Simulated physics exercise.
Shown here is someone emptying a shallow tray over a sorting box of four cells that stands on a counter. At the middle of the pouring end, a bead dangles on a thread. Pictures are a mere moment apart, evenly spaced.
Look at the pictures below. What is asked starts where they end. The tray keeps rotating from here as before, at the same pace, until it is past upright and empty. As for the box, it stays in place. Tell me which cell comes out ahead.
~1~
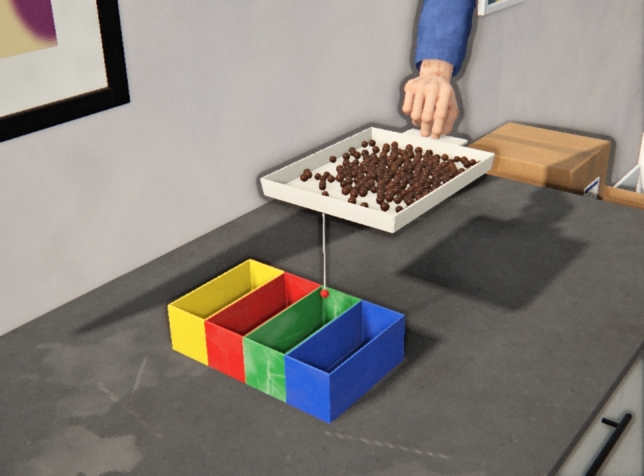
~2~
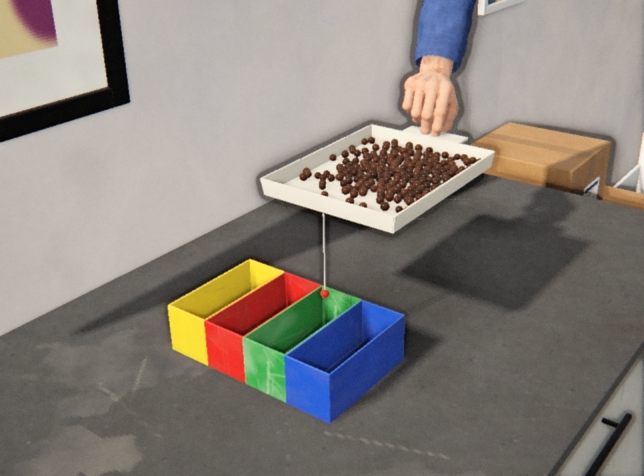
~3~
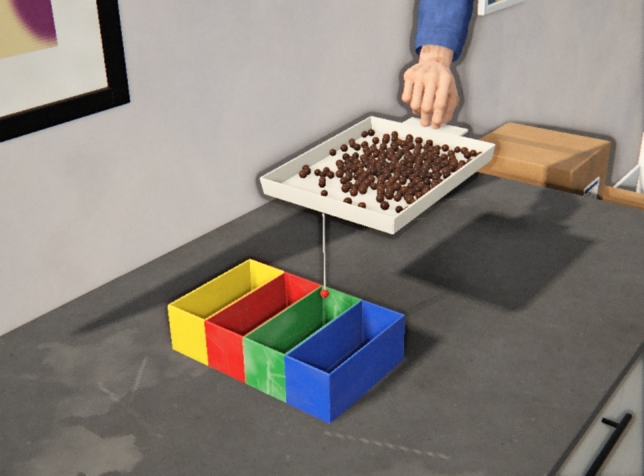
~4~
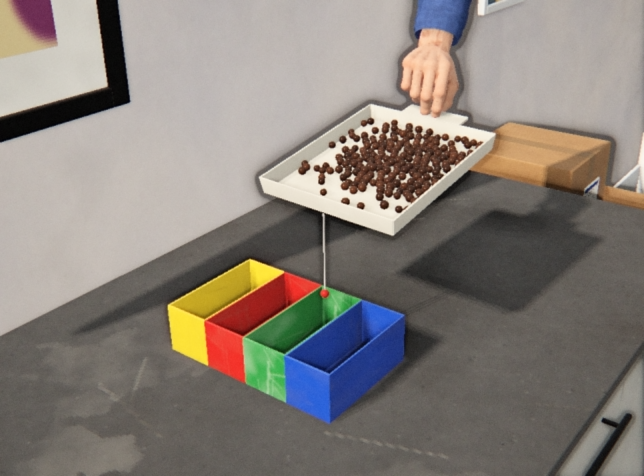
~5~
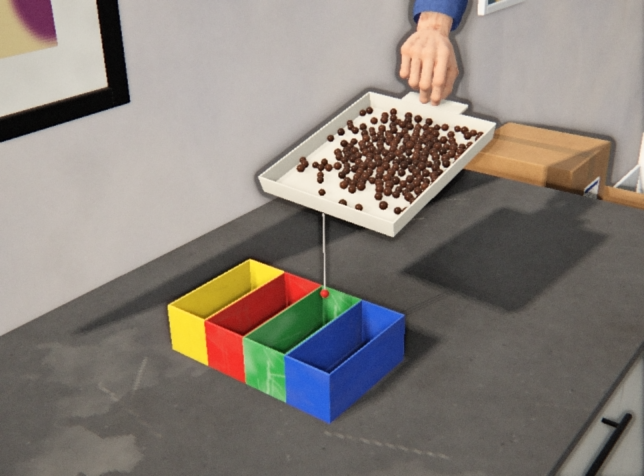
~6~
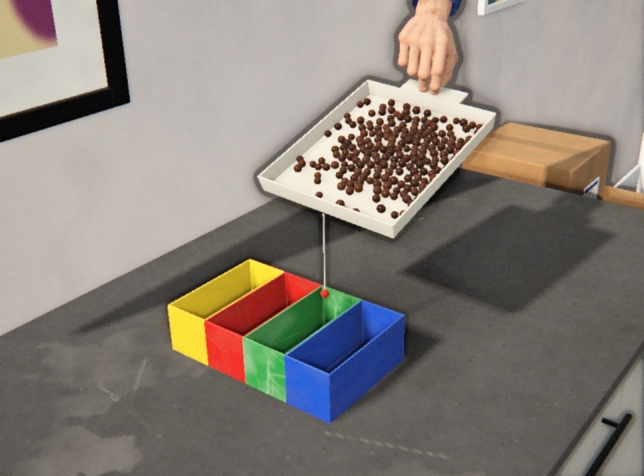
I would say the blue cell comes out ahead.
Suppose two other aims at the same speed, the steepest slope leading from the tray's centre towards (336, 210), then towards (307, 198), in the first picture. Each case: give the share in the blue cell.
First some 30, then 0 per cent.
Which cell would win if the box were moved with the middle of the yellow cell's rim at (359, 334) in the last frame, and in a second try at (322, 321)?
The first placement favours that yellow cell, while the second favours the cell in red.
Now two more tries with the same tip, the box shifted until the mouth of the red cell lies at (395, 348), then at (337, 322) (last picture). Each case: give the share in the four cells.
It would be roughly 80 per cent in the first placement and roughly 100 per cent in the second.
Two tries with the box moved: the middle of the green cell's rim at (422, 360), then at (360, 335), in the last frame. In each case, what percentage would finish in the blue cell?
It would be near 0 per cent first and near 20 per cent second.
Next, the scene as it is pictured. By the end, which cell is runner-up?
The one in second place is the green cell.
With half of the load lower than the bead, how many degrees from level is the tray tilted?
It has tipped about 95 degrees.
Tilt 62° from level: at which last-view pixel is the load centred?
Somewhere near pixel (357, 192).
Soon after the last picture, tray tipped steeply; nearly all on the tray; a stray few in the blue cell; a stray few falling or outside the box.
A little later, tray tipped past a quarter turn; a small part on the tray; about a third in the blue cell; a small part in the green cell; a stray few in the red cell; about a third falling or outside the box.
Later still, tray tipped past a quarter turn; about half in the blue cell; about a quarter in the green cell; a stray few in the red cell; a stray few in the yellow cell; about a third falling or outside the box.
By the end, tray tipped past a quarter turn; about half in the blue cell; about a quarter in the green cell; a stray few in the red cell; a stray few in the yellow cell; about a third outside the box.
